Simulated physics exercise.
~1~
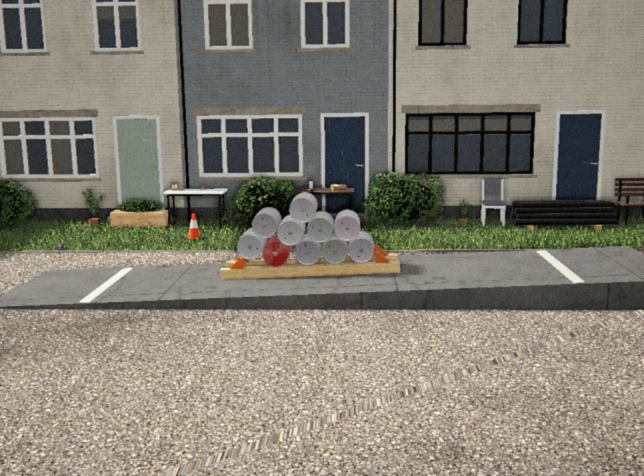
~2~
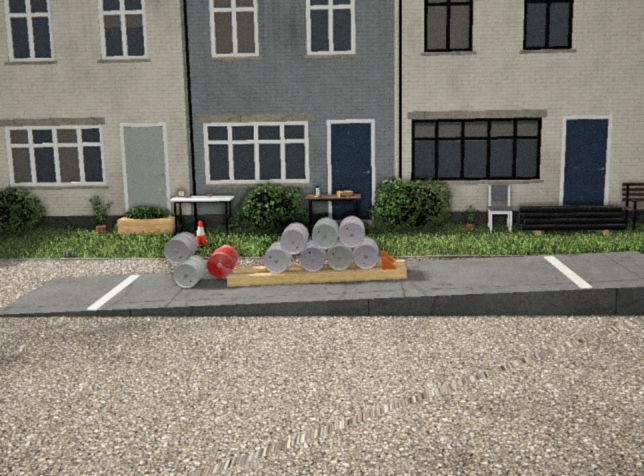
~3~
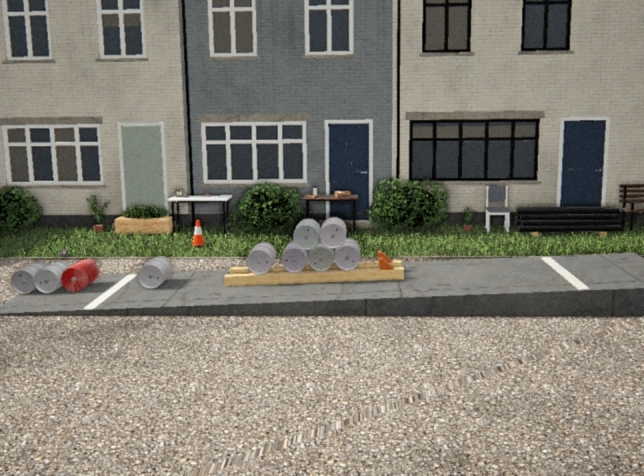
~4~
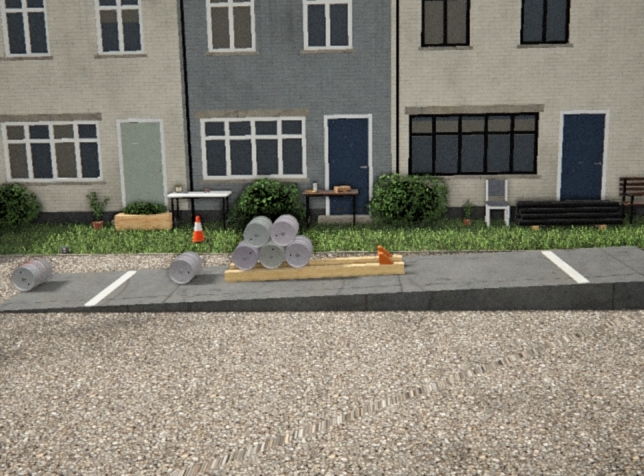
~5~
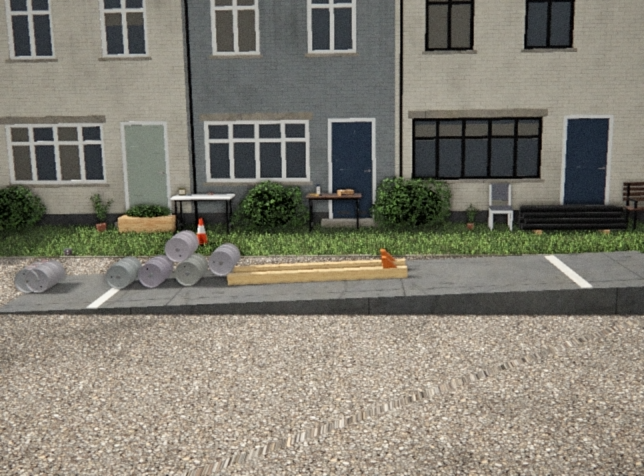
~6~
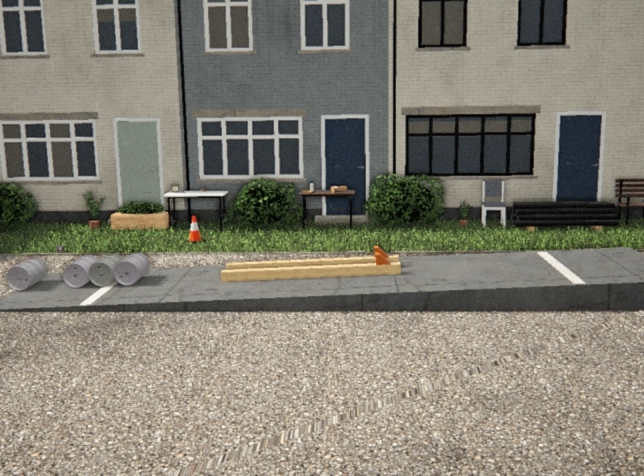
A stack of pale grey kegs, with a single red one in its bottom row, rests on timber bearers between orange chocks, on a gently sloping concrete pad in front of brick terraced houses, seen from across the gravel by a slightly swaying camera. The left chock goes, and kegs at that end spill off, the red one rolling left among them. It crosses the left white line and passes out of sight. The remaining grey kegs shift left along the timbers, then tumble off too. The bearers end up empty, with a few grey kegs still visible around the left line.
